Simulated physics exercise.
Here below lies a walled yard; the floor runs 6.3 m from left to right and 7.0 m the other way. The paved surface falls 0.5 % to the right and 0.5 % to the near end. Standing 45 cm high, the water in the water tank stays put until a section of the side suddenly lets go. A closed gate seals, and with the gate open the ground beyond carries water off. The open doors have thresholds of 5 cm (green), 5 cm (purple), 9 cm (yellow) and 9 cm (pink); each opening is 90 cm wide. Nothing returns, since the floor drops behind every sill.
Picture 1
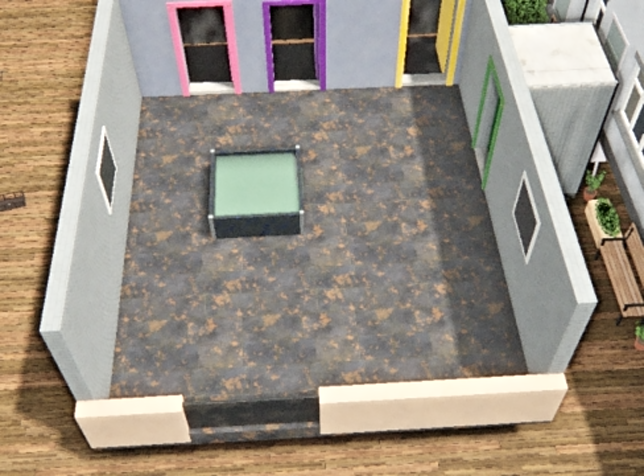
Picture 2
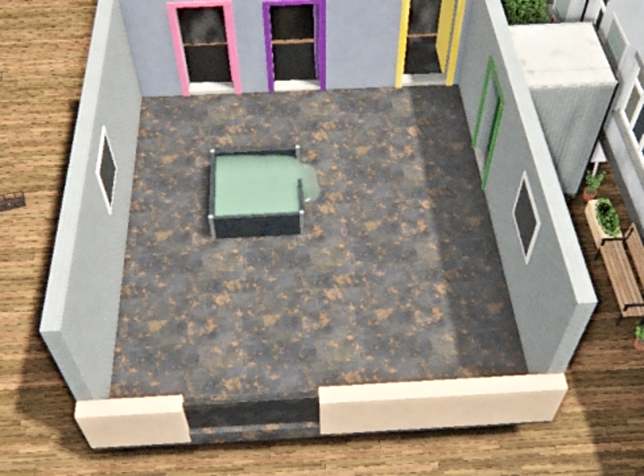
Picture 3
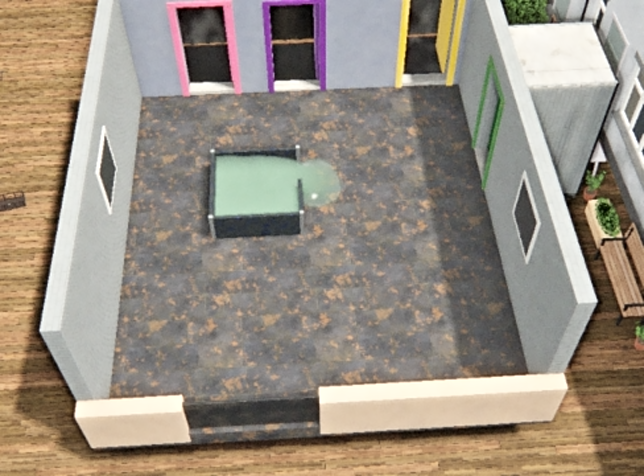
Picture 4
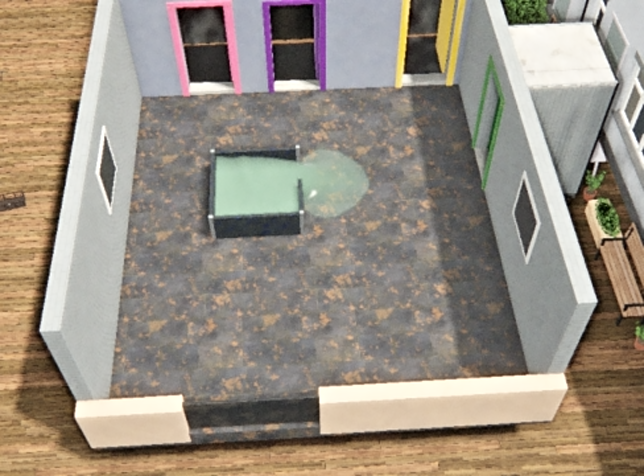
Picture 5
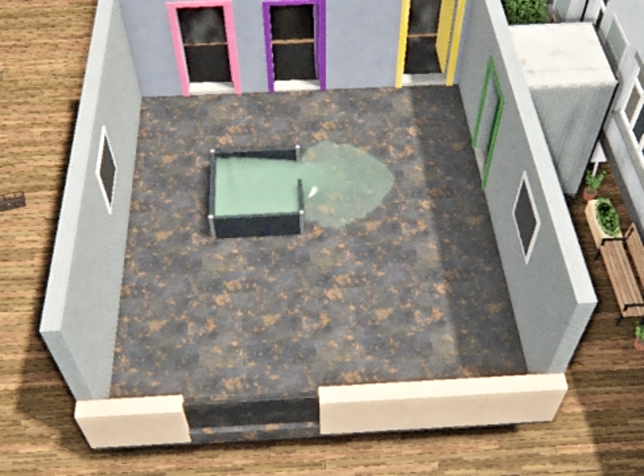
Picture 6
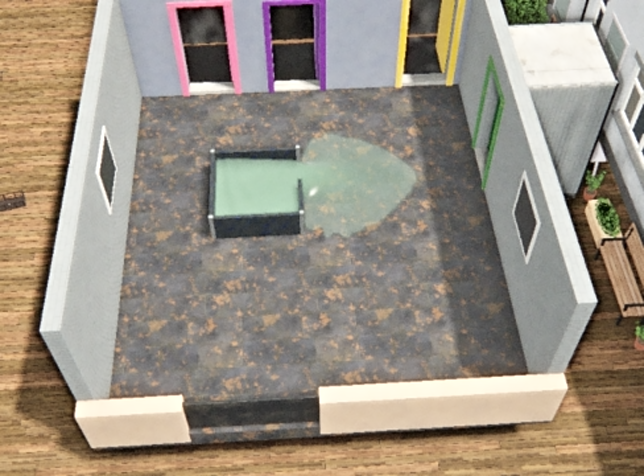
The clip opens on a walled yard with a mottled dark floor and a square tank of still, pale green water. Water pours through a gap in the tank's right side, then spreads rightward across the floor in a widening, thinning sheet that becomes a broad, blunt-pointed patch.
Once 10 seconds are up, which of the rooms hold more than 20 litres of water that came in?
One by one: The green door will not hold enough water back, the purple door will hold enough water back, the yellow door will hold enough water back, the pink door will hold enough water back.
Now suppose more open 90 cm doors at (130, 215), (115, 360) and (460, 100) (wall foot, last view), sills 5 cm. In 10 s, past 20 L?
The first one doesn't reach it, the second one doesn't reach it, and the third one exceeds it.
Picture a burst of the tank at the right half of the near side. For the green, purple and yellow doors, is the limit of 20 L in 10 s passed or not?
Then it goes green fine, purple fine, yellow fine.
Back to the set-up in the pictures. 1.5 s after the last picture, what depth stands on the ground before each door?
Door by door, in cm: Green reads 11, purple reads 0, yellow reads 6, pink reads 0.
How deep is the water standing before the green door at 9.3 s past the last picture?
Reading: Close to 5.0 cm.
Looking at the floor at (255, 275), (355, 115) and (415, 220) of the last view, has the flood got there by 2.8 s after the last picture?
Well, the first is untouched by it, the next drenched, the last drenched.
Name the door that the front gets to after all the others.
It's the pink door.
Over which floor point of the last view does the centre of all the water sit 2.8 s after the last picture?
Centre: Approx. (350, 184) px.
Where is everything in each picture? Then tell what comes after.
The water tank at (256, 185) is whole and still, 45 cm deep, in the first frame.
The front is at (309, 167), 0.5 m from the gap at (298, 178); 0.2 m2 of floor is under water; 45 cm left at the back of the water tank, in the second frame.
Water pours out at (298, 179) and has run 0.7 m, to (334, 193); typically 7 cm deep outside, 45 cm at the water tank's back, in the third frame.
Water pours out at (298, 179) and has run 1.2 m, to (364, 187); typically 5 cm deep outside, 44 cm at the water tank's back, in the fourth frame.
Water pours out at (298, 179) and has run 1.7 m, to (389, 176); typically 4 cm deep outside, 40 cm at the water tank's back, in the fifth frame.
The front is at (408, 170), 2.0 m from the gap at (298, 179); 2.6 m2 of floor is under water; 38 cm left at the back of the water tank, in the sixth frame.
Then, 0.7 s after the last picture water covers 20 % of the floor and is deepest (24 cm) near (303, 182); green door 7 cm at the sill, 0 L in, purple door not reached, yellow door not reached, pink door not reached.
Then, 1.5 s after the last picture water covers 25 % of the floor and is deepest (18 cm) near (303, 182); green door 11 cm at the sill, 23 L in, purple door not reached, yellow door 6 cm at the sill, 0 L in, pink door not reached.
Then, 2.8 s after the last picture water covers 30 % of the floor and is deepest (14 cm) near (303, 182); green door 10 cm at the sill, 63 L in, purple door not reached, yellow door 11 cm at the sill, 3 L in, pink door not reached.
Then, 5.3 s after the last picture water covers 35 % of the floor and is deepest (8 cm) near (303, 182); green door 8 cm at the sill, 86 L in, purple door 2 cm at the sill, 0 L in, yellow door 6 cm at the sill, 5 L in, pink door not reached.
Then, 9.3 s after the last picture water covers 55 % of the floor and is deepest (8 cm) near (524, 400); green door 5 cm at the sill, 94 L in, purple door 2 cm at the sill, 0 L in, yellow door 4 cm at the sill, 5 L in, pink door 1 cm at the sill, 0 L in.
